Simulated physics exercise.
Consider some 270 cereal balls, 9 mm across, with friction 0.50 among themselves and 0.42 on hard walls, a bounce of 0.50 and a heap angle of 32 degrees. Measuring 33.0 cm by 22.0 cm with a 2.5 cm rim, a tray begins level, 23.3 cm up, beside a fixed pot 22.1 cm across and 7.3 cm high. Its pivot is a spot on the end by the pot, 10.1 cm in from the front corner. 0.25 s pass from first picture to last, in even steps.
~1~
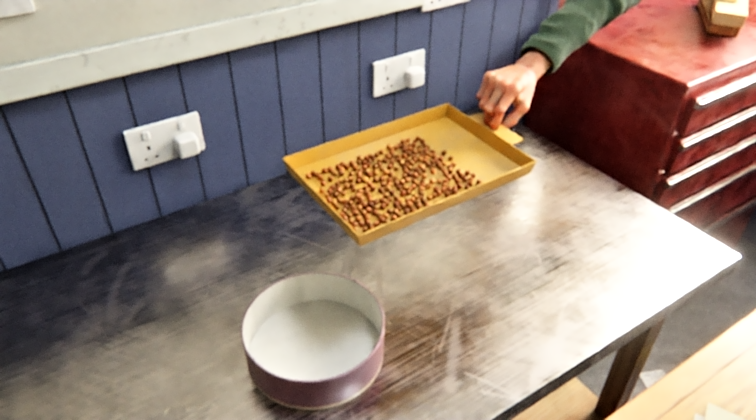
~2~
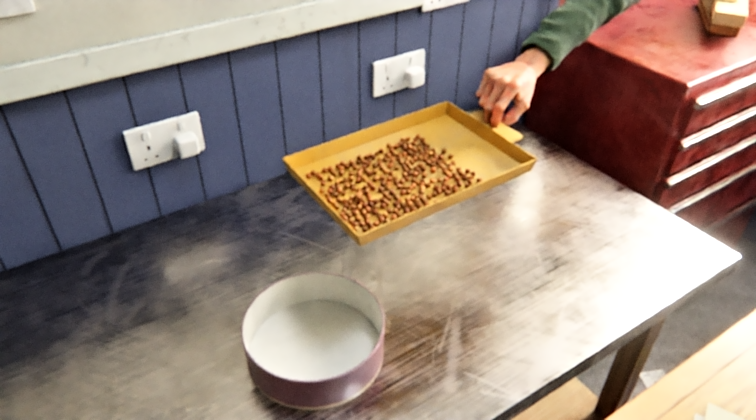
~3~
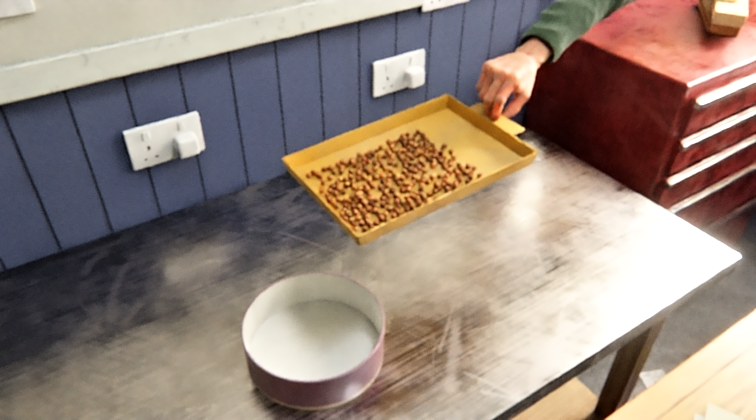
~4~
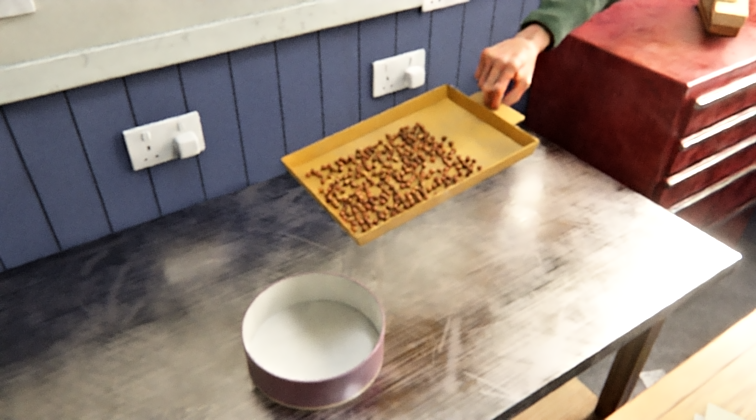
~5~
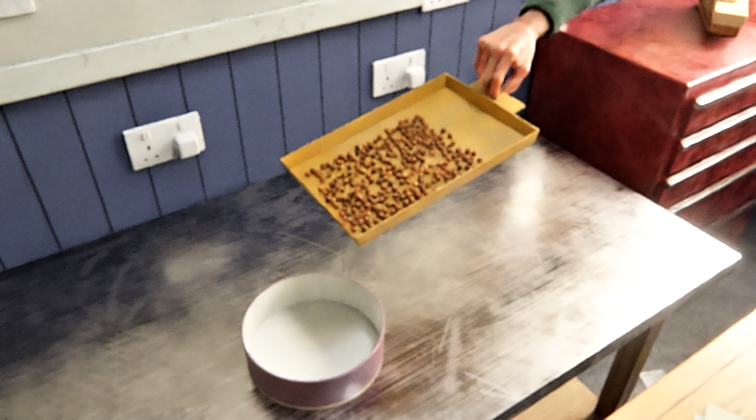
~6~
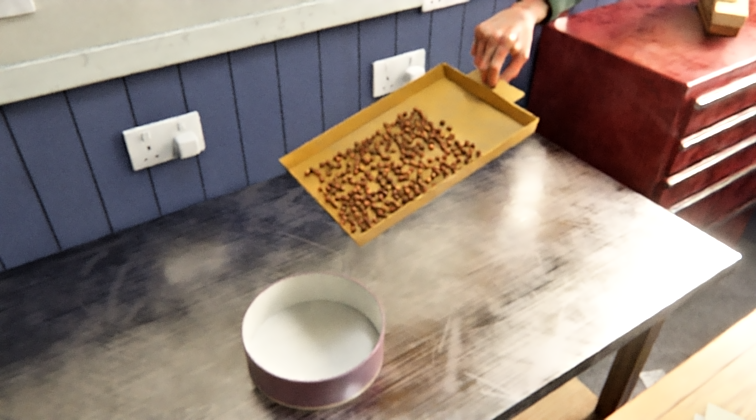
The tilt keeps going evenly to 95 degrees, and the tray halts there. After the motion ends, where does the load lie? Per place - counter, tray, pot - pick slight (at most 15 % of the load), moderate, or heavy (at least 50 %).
Counter - moderate; tray - slight; pot - heavy.
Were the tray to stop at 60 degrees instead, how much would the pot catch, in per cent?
Around 0 %, I reckon.
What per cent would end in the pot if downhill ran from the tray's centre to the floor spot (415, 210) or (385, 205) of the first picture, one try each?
Roughly 55 per cent on the first try and 95 per cent on the second.
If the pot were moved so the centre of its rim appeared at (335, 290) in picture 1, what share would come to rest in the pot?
Close to 65 in a hundred.
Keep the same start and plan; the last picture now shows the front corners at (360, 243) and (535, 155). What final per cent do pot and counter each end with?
Pot 55; counter 45.
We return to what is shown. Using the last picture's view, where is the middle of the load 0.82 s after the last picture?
(327, 185) or thereabouts.
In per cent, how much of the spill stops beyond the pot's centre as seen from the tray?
80 per cent.
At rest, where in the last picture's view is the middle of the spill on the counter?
(257, 299).
Then, 0.49 s after the last picture, tilt 53 degrees; the tray holds 100 %, the pot 0 %.
Then, 0.82 s after the last picture, tilt 79 degrees; the tray holds 100 %, the pot 0 %.
Then, 1.24 s after the last picture, tilt 95 degrees; the tray holds 30 %, the pot 5 %.
In the end, counter 25 %, tray 0 %, pot 75 %.
